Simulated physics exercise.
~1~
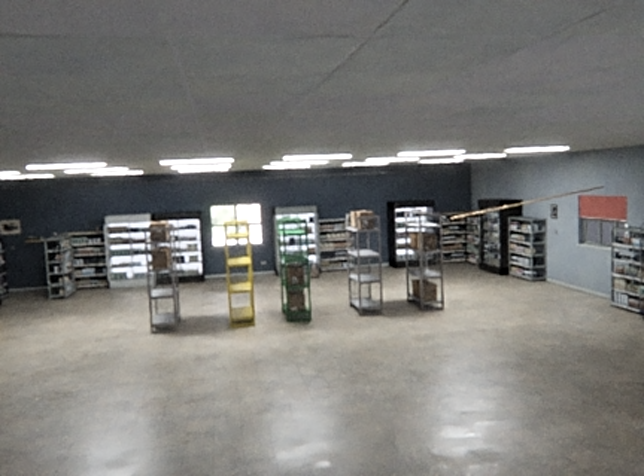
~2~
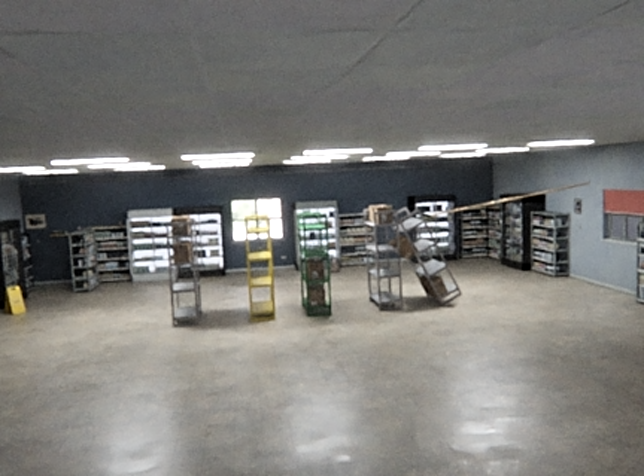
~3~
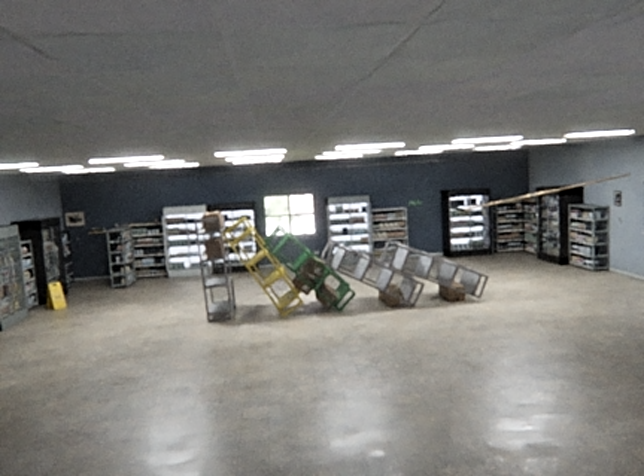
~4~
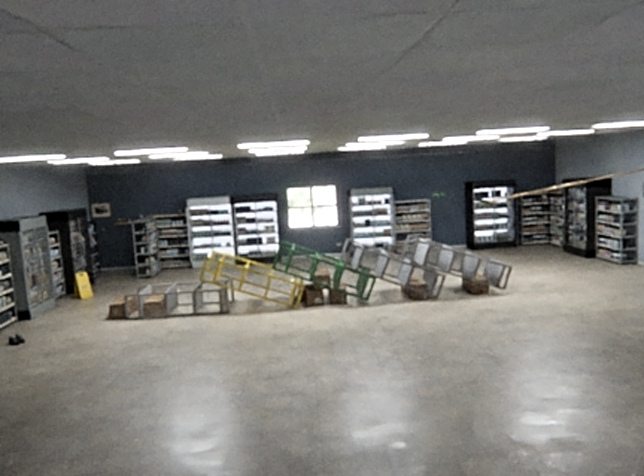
In a shop, a pole tips the rightmost shelf unit and all five topple leftward in turn.
